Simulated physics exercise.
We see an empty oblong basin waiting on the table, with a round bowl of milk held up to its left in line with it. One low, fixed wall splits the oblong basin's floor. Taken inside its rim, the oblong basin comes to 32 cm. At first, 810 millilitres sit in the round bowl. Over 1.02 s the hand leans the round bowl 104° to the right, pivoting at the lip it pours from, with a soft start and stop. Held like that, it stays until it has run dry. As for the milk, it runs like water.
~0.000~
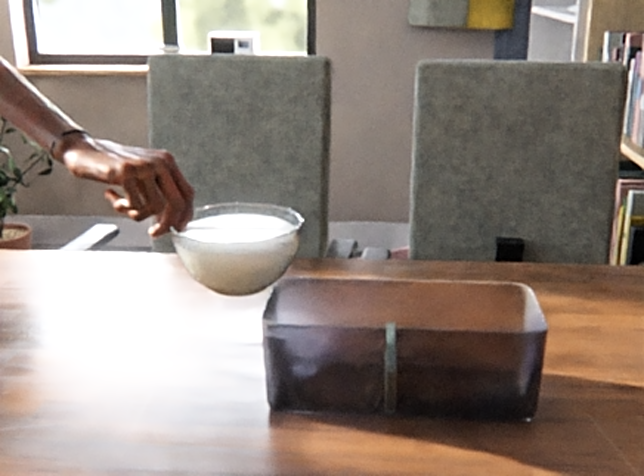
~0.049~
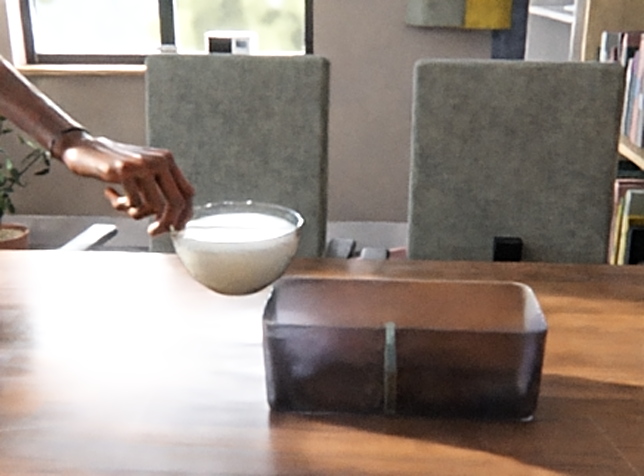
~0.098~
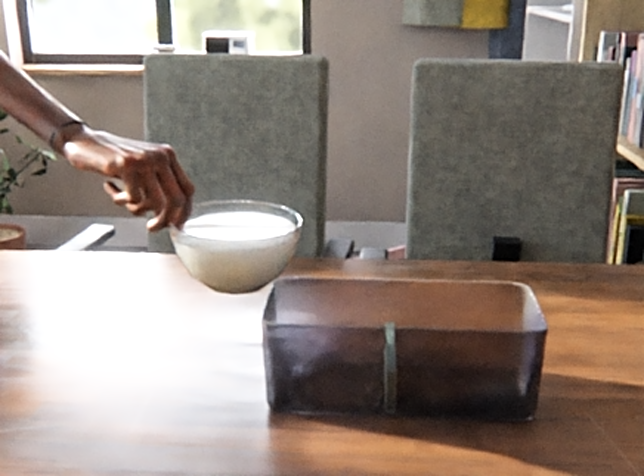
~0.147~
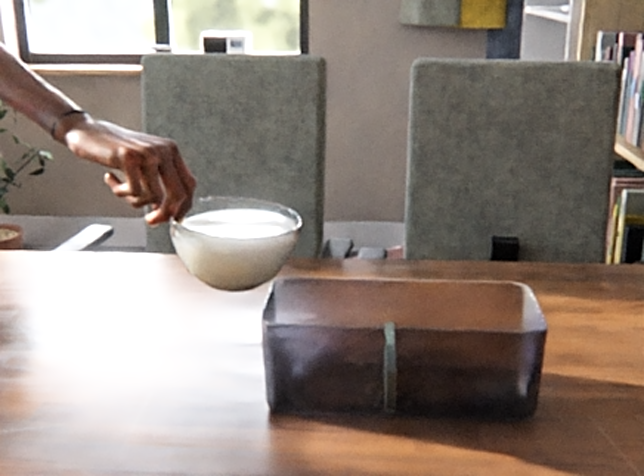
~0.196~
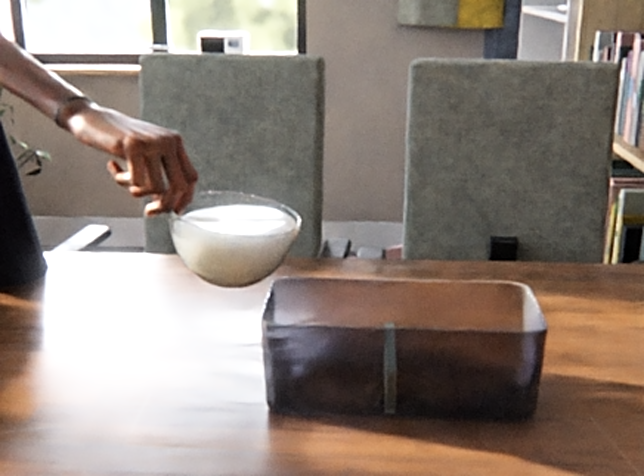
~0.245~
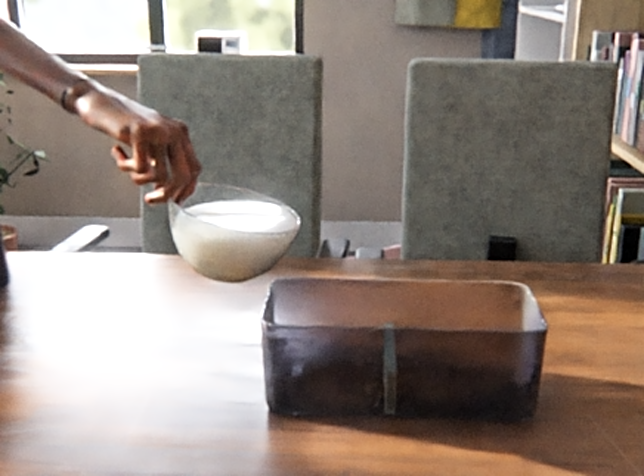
A hand held a clear round bowl of milk above a wooden table, left of an empty oblong basin, and slowly leaned it slightly to the right, its left side rising a little.
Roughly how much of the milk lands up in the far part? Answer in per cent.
Around 47 %.
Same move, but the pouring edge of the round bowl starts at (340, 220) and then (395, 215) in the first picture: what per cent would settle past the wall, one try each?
About 90 %, then about 95 %.
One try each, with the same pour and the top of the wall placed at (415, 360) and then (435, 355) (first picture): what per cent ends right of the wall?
Around 15 and 10 percent, in that order.
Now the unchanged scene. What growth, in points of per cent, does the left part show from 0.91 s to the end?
Difference: Approx. 10 %.
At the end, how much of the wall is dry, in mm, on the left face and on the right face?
Near 34 mm for the left and near 38 mm for the right.
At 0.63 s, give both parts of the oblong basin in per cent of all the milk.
I'd say about 14 left and about 0 right.
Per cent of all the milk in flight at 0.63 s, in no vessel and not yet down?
Some 38 % is the figure.
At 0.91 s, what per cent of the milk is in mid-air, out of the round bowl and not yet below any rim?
Around 12 per cent of the liquid is in flight.
By 0.63 s the tilt is 70° and 47 per cent is still to pour, 15 is left of the wall and 0 right of it.
By 0.91 s the tilt is 101° and 1 per cent is still to pour, 42 is left of the wall and 45 right of it.
By 1.20 s the tilt is 104° and 0 per cent is still to pour, 51 is left of the wall and 47 right of it.
By 1.52 s the tilt is 104° and 0 per cent is still to pour, 51 is left of the wall and 47 right of it.
At rest 51 per cent lies left of the wall, 47 right of it and 1 outside.
